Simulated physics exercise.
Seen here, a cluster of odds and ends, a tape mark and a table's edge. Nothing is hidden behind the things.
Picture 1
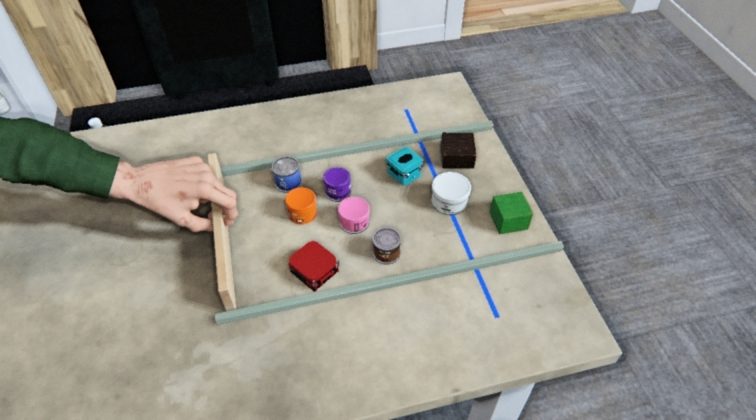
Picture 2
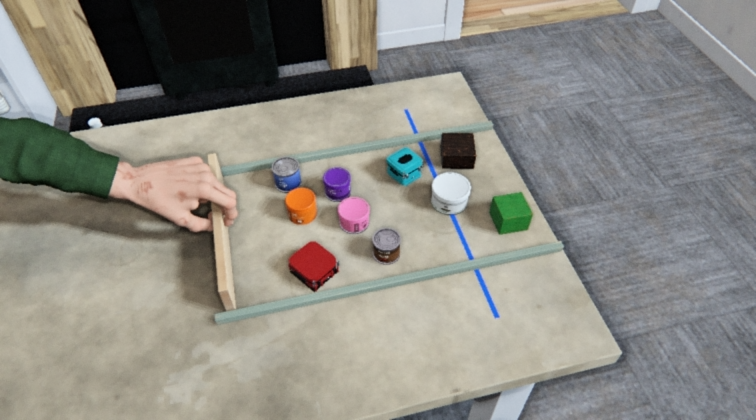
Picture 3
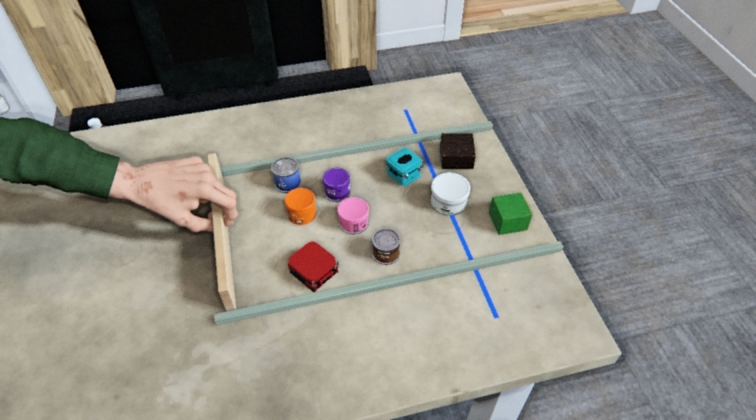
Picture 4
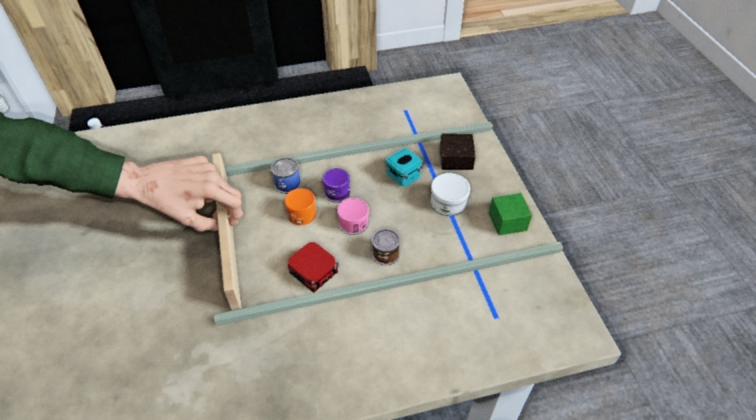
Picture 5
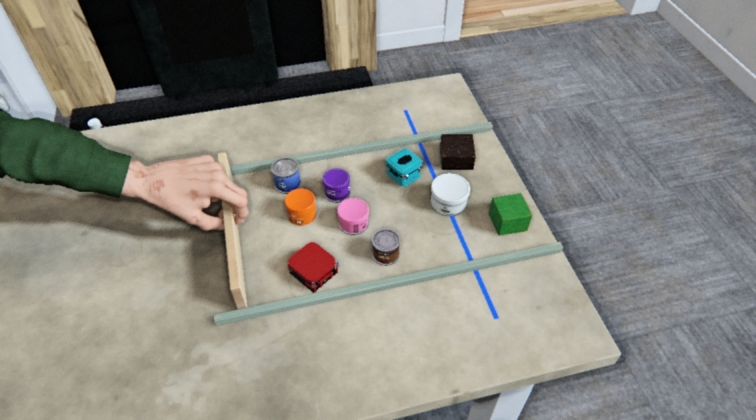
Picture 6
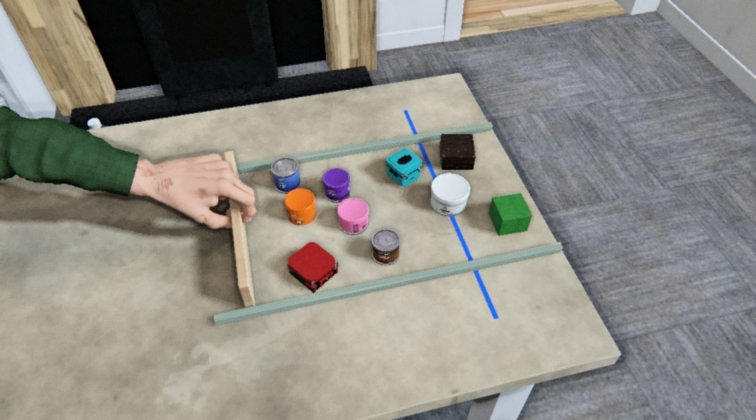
A hand in a green sleeve held a wooden board upright at the left of some small colourful tubs and blocks, then slid it slightly right, while the objects stayed still.
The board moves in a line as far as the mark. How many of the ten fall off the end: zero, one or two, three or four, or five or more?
The number that fall off is zero.
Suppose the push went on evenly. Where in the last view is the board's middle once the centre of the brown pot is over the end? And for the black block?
At (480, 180) for the brown pot; at (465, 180) for the black block.
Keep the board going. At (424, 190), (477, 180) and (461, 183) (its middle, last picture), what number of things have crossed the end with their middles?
In that order 0, 2 and 0.
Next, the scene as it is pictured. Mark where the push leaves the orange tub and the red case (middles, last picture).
The orange tub at (455, 182), the red case at (483, 241).
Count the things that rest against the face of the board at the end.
The number is 5.
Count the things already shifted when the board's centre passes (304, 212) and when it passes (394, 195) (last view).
First 3, then 7.
Soon after, none off yet; green block at rest near (510, 214); black block at rest near (457, 152); white tin at rest near (450, 195).
At rest, the number that fall off is zero.
